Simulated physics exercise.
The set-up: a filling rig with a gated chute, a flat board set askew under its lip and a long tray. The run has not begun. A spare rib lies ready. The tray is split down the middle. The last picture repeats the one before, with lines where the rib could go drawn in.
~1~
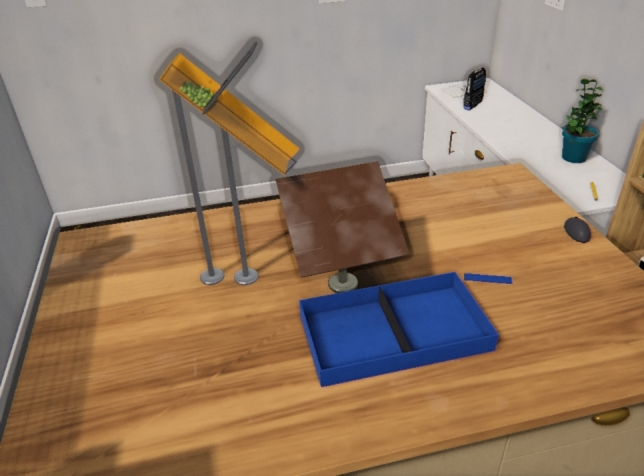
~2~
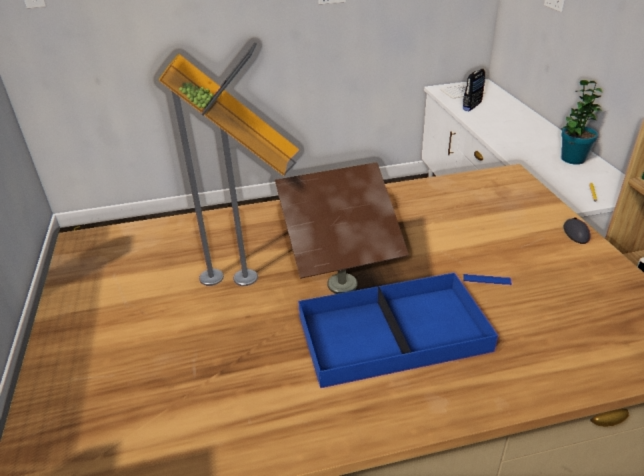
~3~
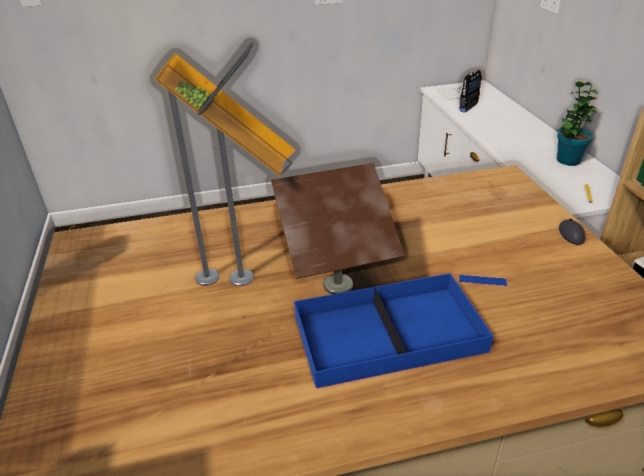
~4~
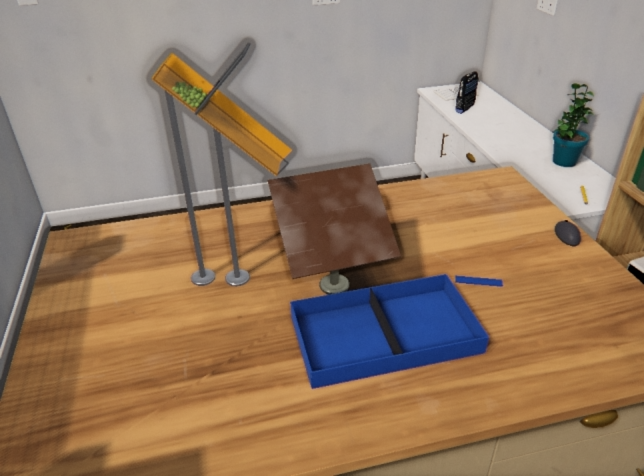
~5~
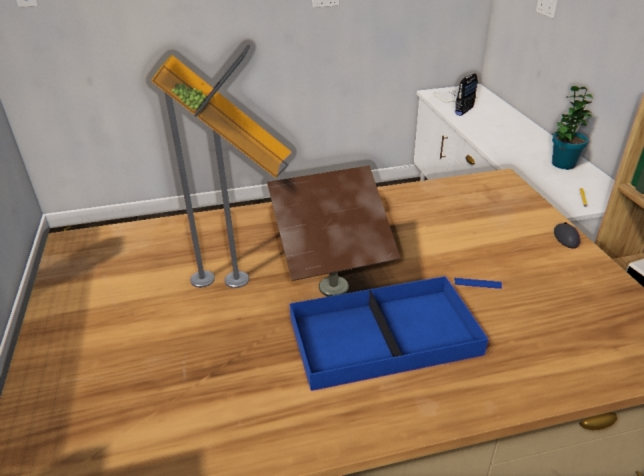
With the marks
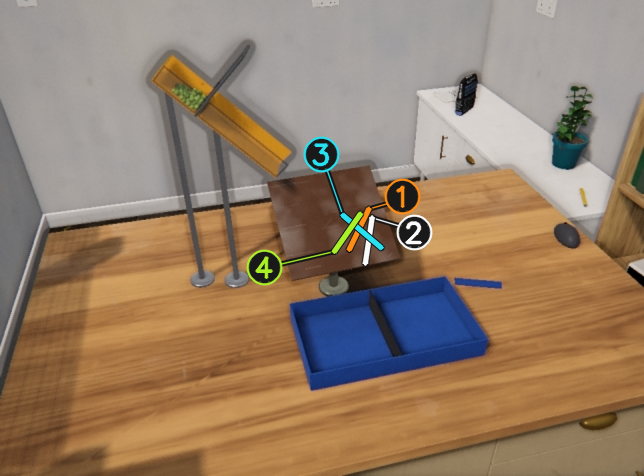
Green peas sit still in a raised orange chute as the view shifts very slightly.
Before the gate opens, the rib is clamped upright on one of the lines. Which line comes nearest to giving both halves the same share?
Use line 3.
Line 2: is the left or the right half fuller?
The left half.
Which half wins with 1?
Left.
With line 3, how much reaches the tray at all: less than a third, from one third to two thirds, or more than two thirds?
It is more than two thirds.
On the marked copy, line 1 from (368, 209) to (349, 249); line 2 from (372, 217) to (365, 263); line 3 from (342, 215) to (381, 247); line 4 from (360, 214) to (334, 251).
Choosing 1, of what is caught, almost all in the left half, about a tenth in the right.
Choosing 2, of what is caught, almost all in the left half, about a tenth in the right.
Choosing 3, of what is caught, roughly half in the left half, roughly half in the right.
Choosing 4, of what is caught, the larger part in the left half, about a tenth in the right.
